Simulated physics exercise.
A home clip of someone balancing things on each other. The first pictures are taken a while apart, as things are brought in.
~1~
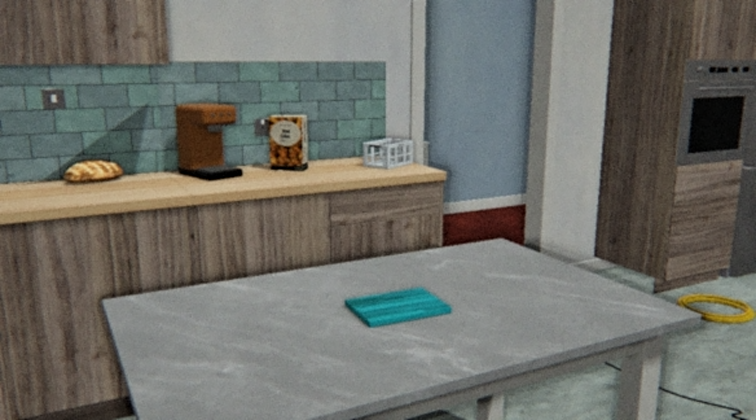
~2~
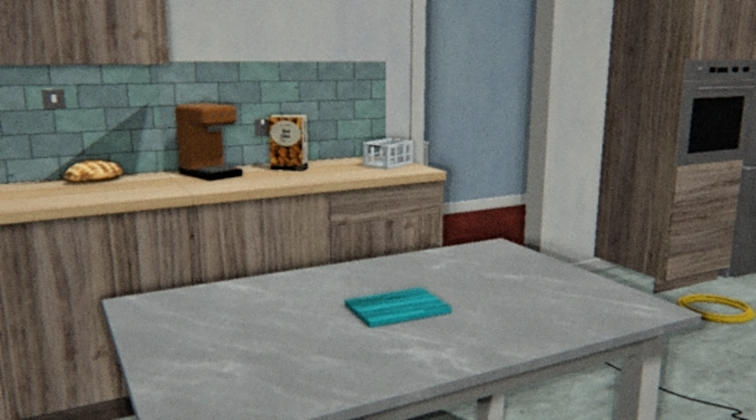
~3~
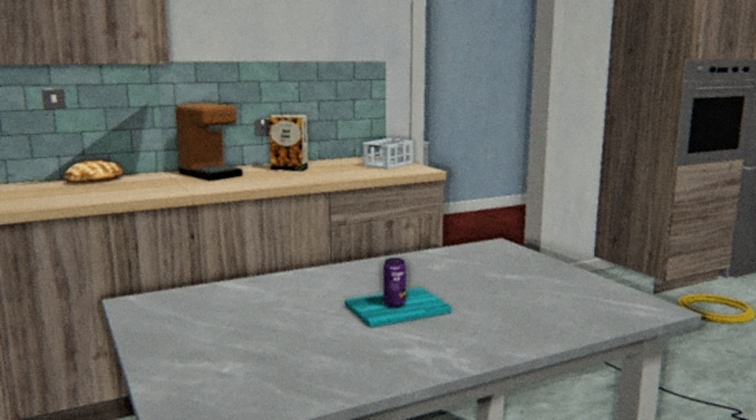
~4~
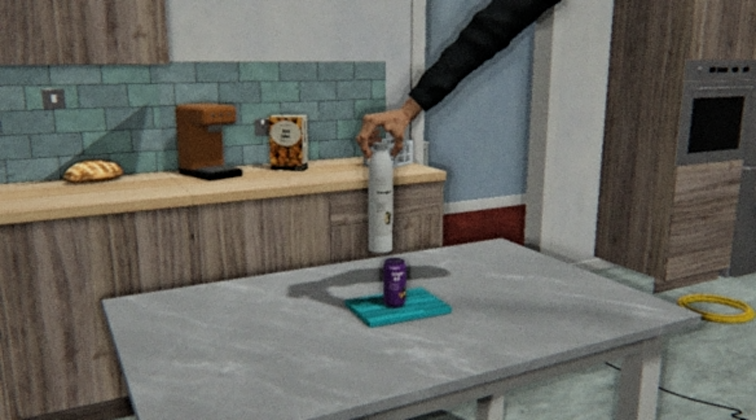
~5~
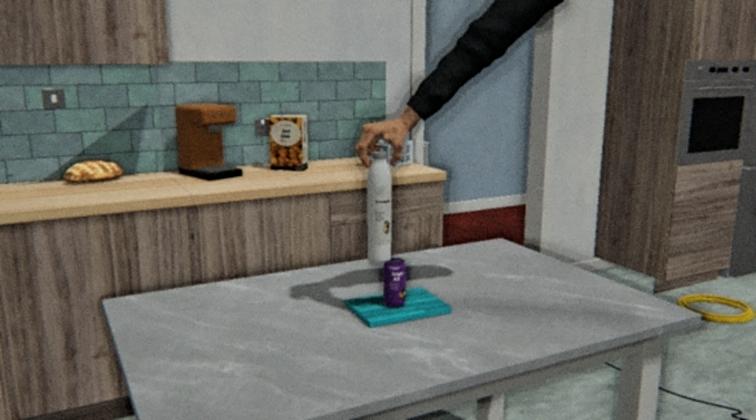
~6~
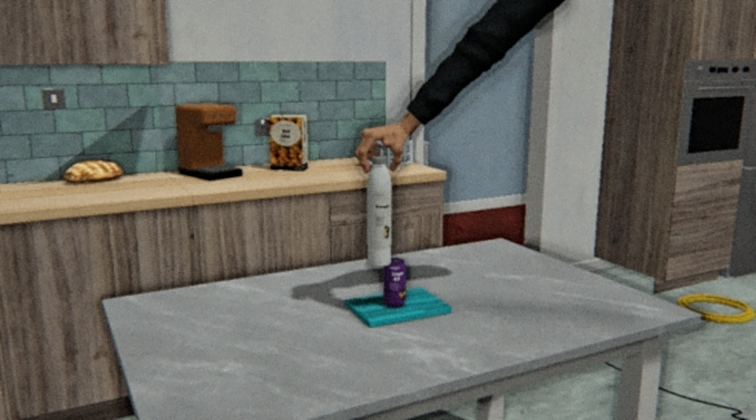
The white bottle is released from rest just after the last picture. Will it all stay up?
Outcome: The pile gives way.
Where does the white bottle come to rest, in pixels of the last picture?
Near (312, 312).
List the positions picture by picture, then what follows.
The last thing is not in view yet, in the first frame.
The last thing is not in view yet, in the second frame.
The last thing is not in view yet; purple can (395, 283), in the third frame.
Still above its spot; white bottle (381, 197); purple can (395, 283), in the fourth frame.
Still above its spot; white bottle (379, 206); purple can (395, 283), in the fifth frame.
Set down, still held; white bottle (379, 211); purple can (395, 283), in the sixth frame.
Then, 0.40 s past the last view, white bottle rocked 30° from its first pose near (355, 225).
Then, 0.60 s past the last view, white bottle now fallen.
Then, 0.90 s past the last view, nothing new.
Finally, fallen, white bottle; the other 2 still in place. Final places as the last picture's camera would see them, white bottle near (312, 312). The pile loses its balance.
